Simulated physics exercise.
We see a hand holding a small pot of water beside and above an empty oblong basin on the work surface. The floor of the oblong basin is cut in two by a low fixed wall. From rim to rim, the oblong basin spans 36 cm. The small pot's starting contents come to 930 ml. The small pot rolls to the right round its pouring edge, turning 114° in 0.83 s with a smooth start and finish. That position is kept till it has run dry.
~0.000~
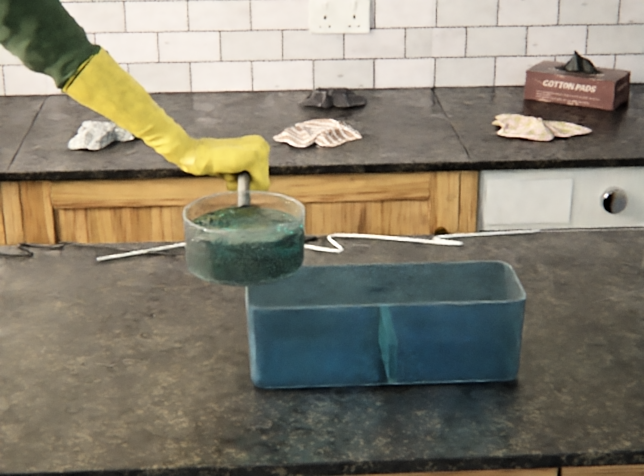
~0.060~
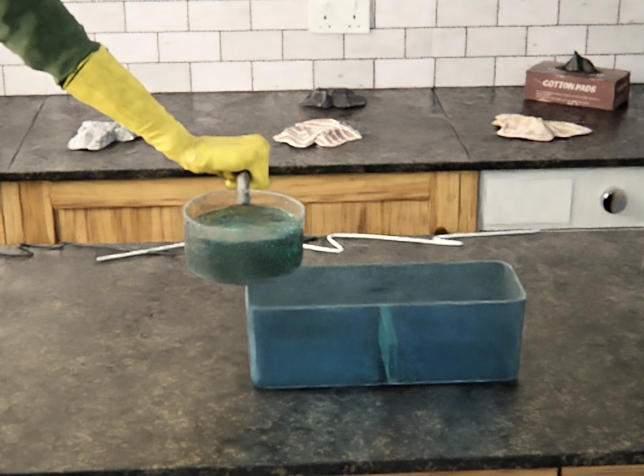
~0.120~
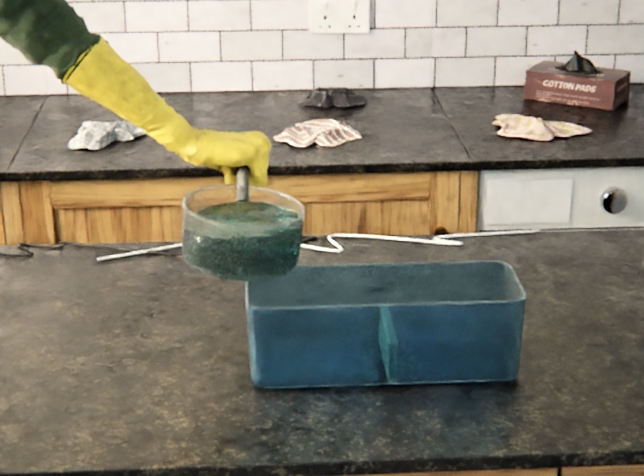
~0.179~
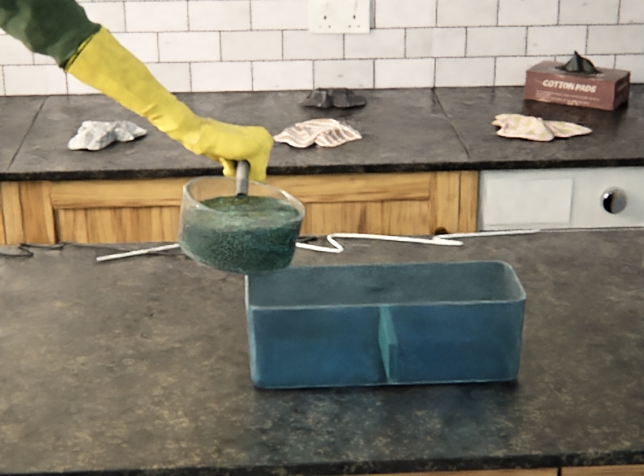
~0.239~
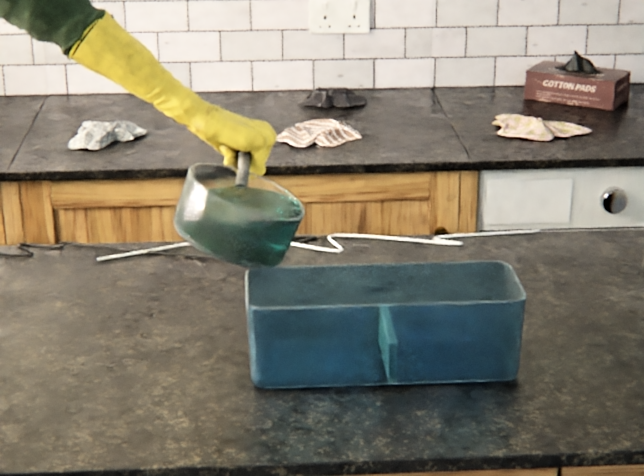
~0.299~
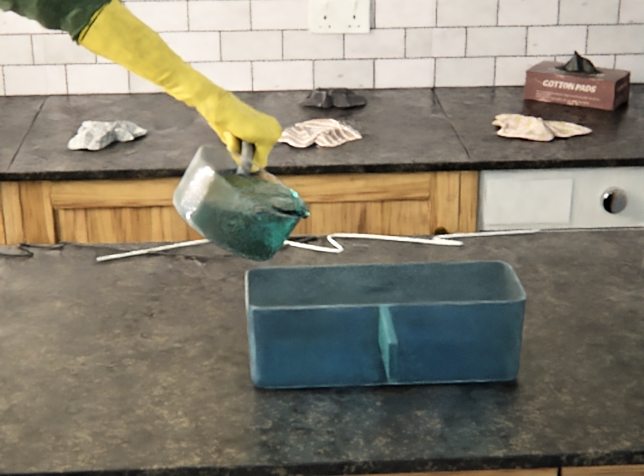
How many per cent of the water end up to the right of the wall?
About 51 per cent.
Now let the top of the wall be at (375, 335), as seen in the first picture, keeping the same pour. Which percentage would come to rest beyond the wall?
Then about 70 per cent.
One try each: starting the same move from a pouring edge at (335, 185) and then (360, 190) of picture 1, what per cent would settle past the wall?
I'd say 75 percent on the first go, 85 percent on the next.
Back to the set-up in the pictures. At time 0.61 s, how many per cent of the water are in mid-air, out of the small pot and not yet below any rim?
About 52 per cent.
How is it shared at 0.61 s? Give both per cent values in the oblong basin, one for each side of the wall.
Around 14 percent on the left and 2 on the right.
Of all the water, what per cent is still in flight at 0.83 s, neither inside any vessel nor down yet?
Near 10 percent.
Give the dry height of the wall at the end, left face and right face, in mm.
Noted: Left near 38 mm, right near 34 mm.
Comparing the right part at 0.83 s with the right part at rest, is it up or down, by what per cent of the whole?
Change in share is negative, near 10 percent.
Then, 0.61 s in, the tilt is 95° and 30 per cent is still to pour, 15 is left of the wall and 2 right of it.
Then, 0.83 s in, the tilt is 114° and 2 per cent is still to pour, 27 is left of the wall and 61 right of it.
Then, 1.07 s in, the tilt is 114° and 0 per cent is still to pour, 42 is left of the wall and 49 right of it.
Then, 1.33 s in, the tilt is 114° and 0 per cent is still to pour, 45 is left of the wall and 51 right of it.
Finally, 45 per cent lies left of the wall, 51 right of it and 4 outside.
